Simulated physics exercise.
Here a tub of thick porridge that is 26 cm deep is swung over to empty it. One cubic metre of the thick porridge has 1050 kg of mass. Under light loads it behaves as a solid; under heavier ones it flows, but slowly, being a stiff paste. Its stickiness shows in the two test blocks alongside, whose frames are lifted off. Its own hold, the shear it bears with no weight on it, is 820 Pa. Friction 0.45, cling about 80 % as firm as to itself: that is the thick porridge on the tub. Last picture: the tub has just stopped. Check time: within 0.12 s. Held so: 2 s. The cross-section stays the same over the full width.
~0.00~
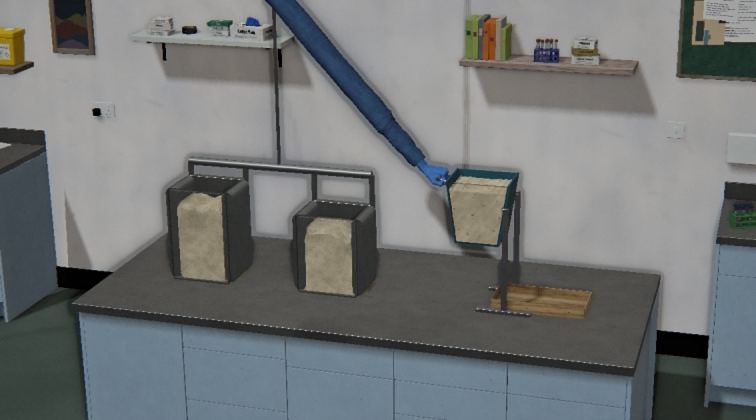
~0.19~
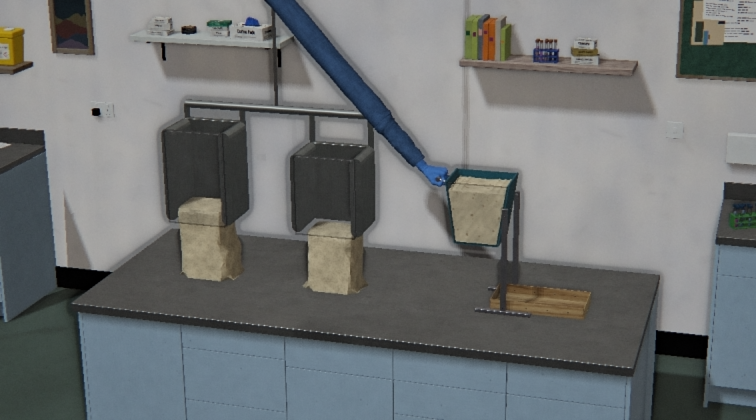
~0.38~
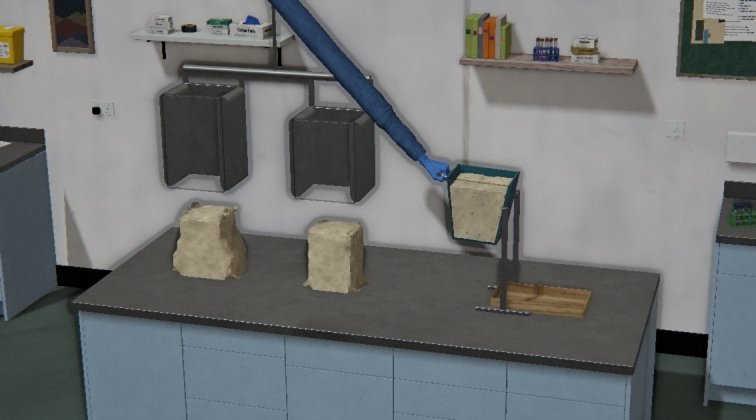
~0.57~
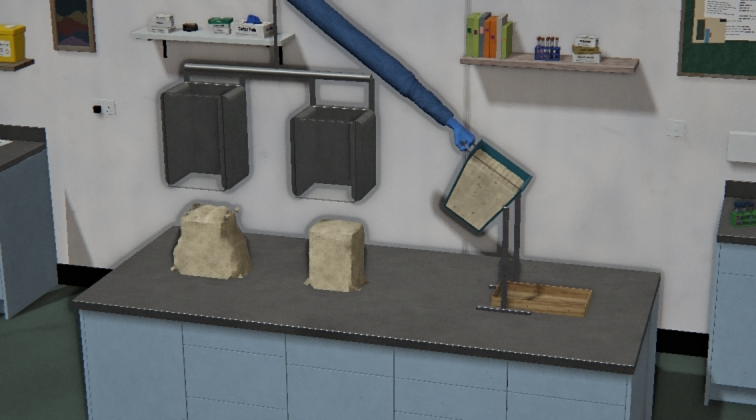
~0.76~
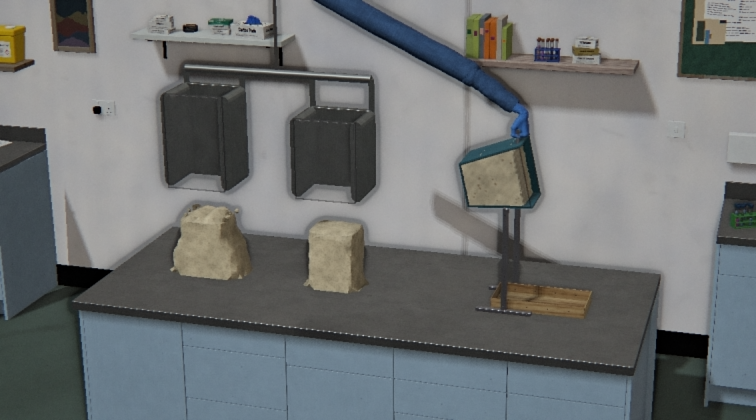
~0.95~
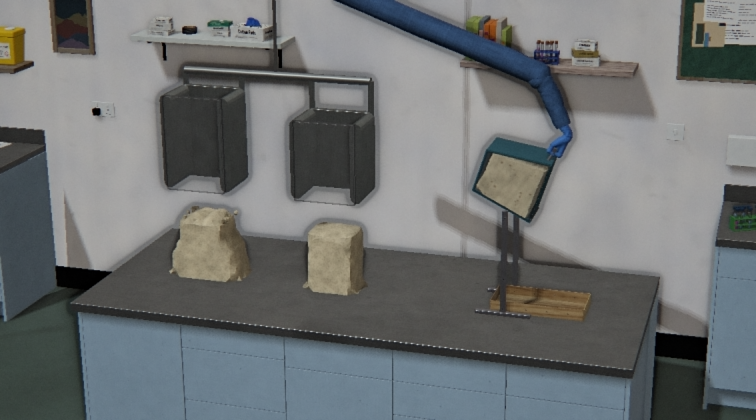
To begin with, two beige blocks stand inside dark open-fronted casings on a lab bench, beside a raised teal tub of similar material. The casings rise clear, and the left block slumps and spreads slightly. Then a blue-gloved arm swings the tub rightward past sideways, its beige contents still inside.
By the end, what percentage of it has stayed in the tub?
Some 0 per cent has stayed in the tub.
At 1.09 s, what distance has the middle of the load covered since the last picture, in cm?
About 6 cm.
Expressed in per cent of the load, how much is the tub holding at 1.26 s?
Some 40 per cent.
By 1.09 s, the tub is at 108 degrees and holds 84 %.
By 1.26 s, the tub is at 108 degrees and holds 40 %.
By 1.43 s, the tub is at 108 degrees and holds 0 %.
By 1.60 s, the tub is at 108 degrees and holds 0 %.
By 2.95 s, at the end, the tub is at 108 degrees and holds 0 %.
